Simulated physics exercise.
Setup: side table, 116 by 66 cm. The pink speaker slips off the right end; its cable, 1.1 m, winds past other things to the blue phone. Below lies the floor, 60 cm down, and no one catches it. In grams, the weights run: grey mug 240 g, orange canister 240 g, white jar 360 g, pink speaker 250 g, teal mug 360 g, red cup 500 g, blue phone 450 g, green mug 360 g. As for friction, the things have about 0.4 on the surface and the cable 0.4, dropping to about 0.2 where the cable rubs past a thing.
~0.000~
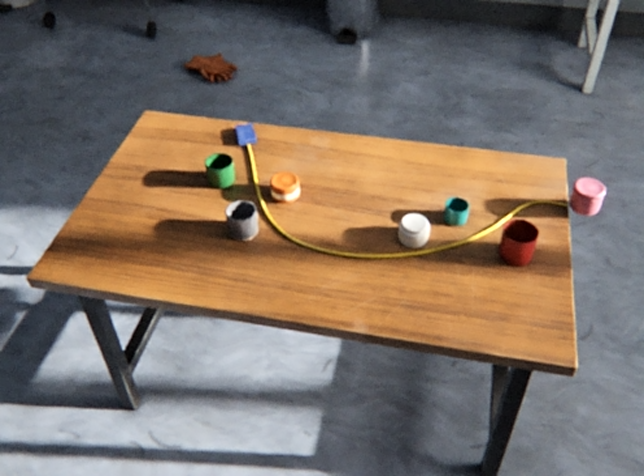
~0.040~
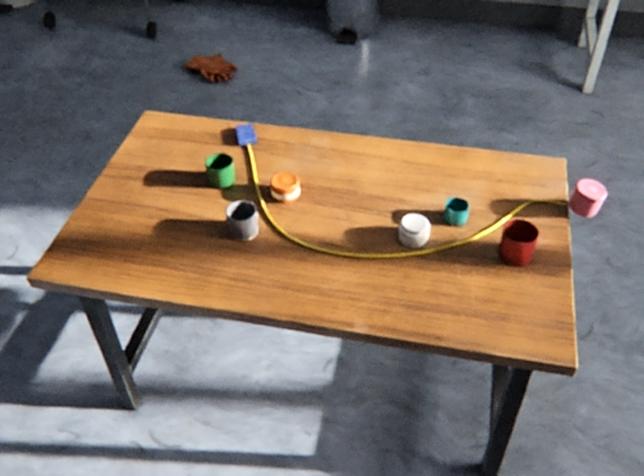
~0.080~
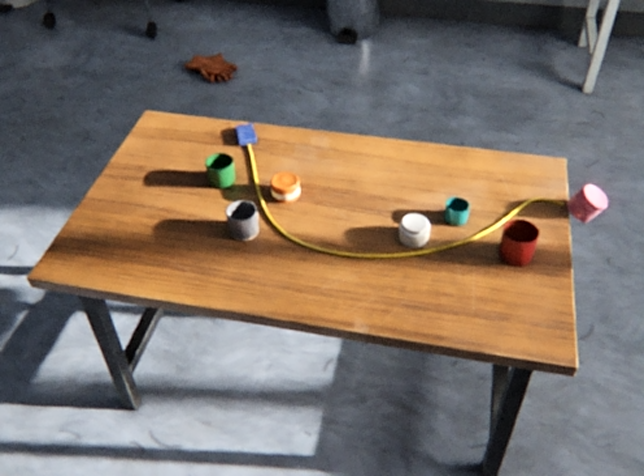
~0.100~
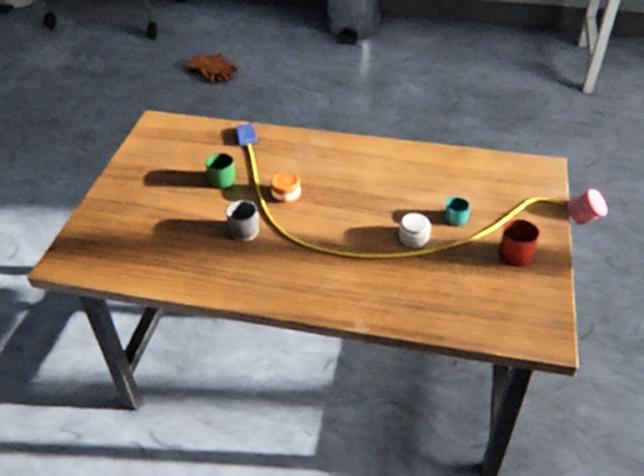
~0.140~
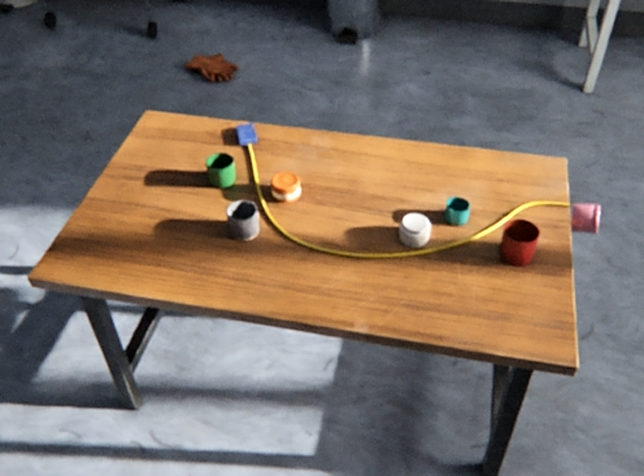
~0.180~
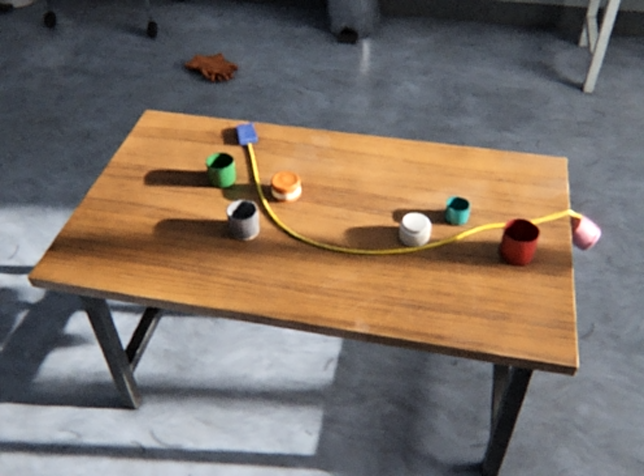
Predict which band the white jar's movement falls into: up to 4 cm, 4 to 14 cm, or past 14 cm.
It remains nearly in place.
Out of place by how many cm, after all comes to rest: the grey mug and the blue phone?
For the grey mug it's 0 cm, while the blue phone comes to 2 cm.
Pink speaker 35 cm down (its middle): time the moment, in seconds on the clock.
Reply: Not at all.
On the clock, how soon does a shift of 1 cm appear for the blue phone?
Estimate for the blue phone: Near 0.50 seconds.
At 0.4 s, the cable's tail end at (250, 146); pink speaker over the edge, orange canister 3 cm off its start.
At 0.7 s, the cable's tail end at (251, 146); pink speaker over the edge, orange canister 3 cm off its start, blue phone 1 cm off its start.
At 0.9 s, the cable's tail end at (251, 146); pink speaker over the edge, orange canister 3 cm off its start at (296, 173), blue phone 1 cm off its start at (248, 134).
At 1.2 s, the cable's tail end at (251, 146); pink speaker over the edge, orange canister 3 cm off its start, blue phone 1 cm off its start.
At 2.4 s, the cable's tail end at (251, 146); white jar 1 cm off its start at (416, 219), pink speaker over the edge, orange canister 3 cm off its start at (296, 173), blue phone 1 cm off its start at (248, 134).
